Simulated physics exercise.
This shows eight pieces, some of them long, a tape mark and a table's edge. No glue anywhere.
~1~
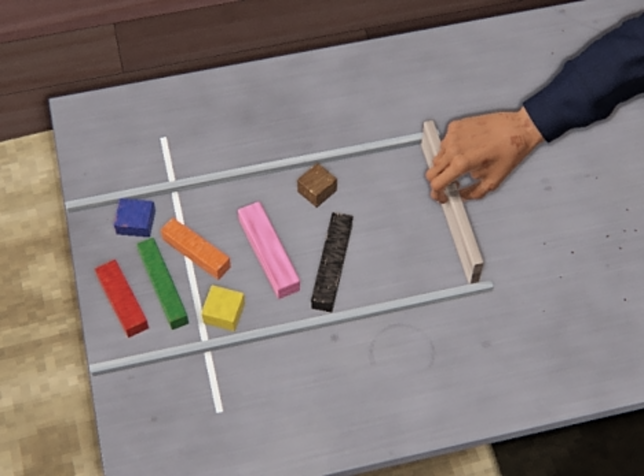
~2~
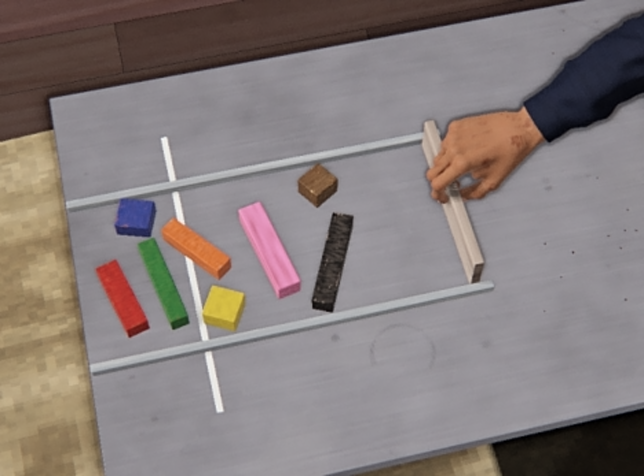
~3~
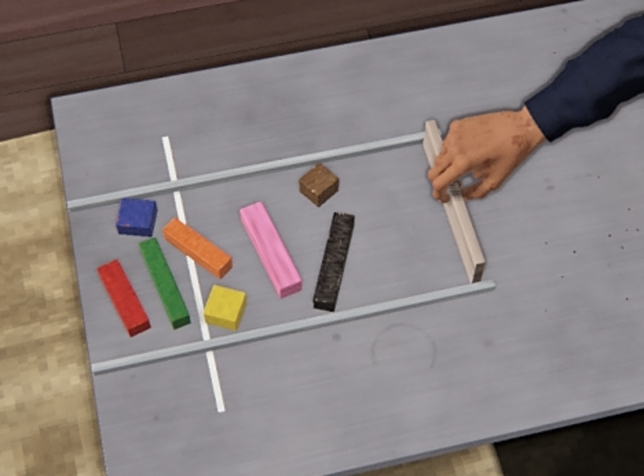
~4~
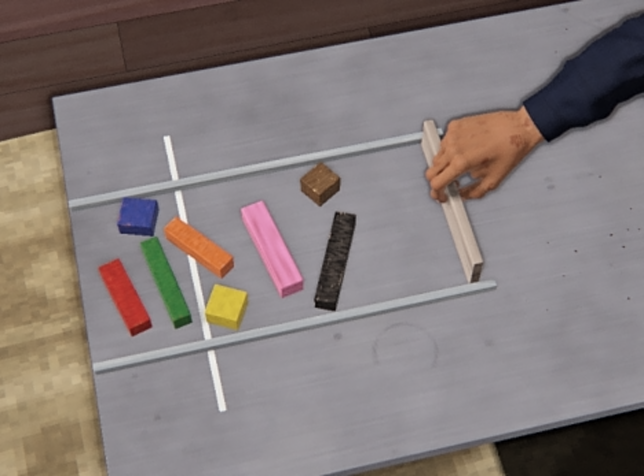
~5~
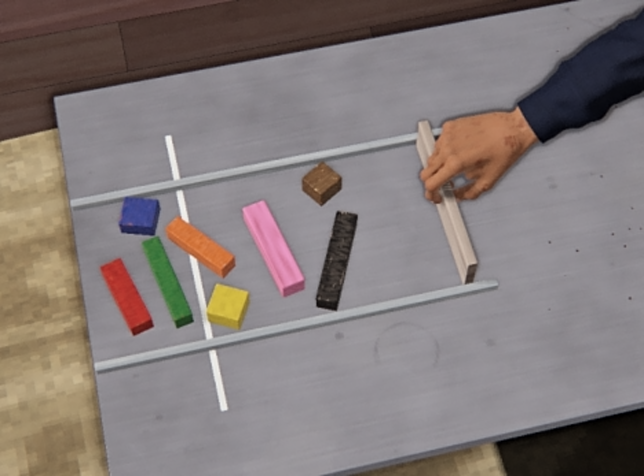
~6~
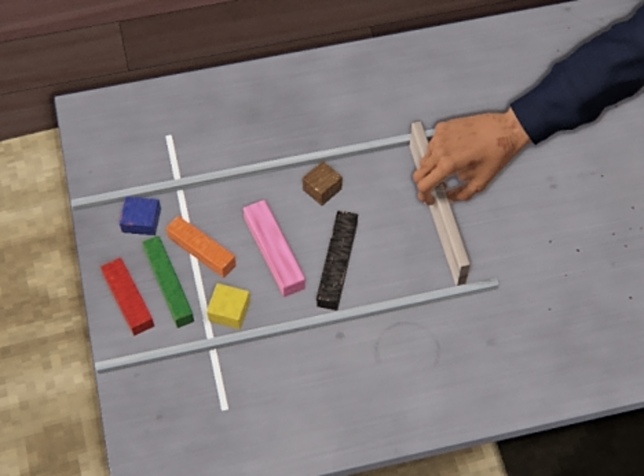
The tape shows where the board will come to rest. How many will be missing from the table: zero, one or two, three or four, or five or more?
In the end the number that fall off is zero.
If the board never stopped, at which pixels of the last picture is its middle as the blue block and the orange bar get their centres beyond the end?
Near (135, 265) and (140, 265).
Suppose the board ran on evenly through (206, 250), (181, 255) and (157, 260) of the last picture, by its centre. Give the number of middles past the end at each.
Place by place, 0, 1 and 2.
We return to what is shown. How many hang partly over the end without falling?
That would be 1.
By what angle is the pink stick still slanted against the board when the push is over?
Roughly 0° out of line.
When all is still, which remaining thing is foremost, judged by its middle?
It is the red bar.
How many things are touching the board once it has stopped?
2 of them.
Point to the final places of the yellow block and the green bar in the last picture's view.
Near (145, 333) and (115, 295).
Soon after, none off yet; red bar at rest near (127, 296); blue block at rest near (140, 216); green bar at rest near (168, 281).
Then, none off yet; red bar moving near (120, 297); blue block at rest near (139, 216); green bar moved a little near (151, 288).
At rest, the number that fall off is zero.
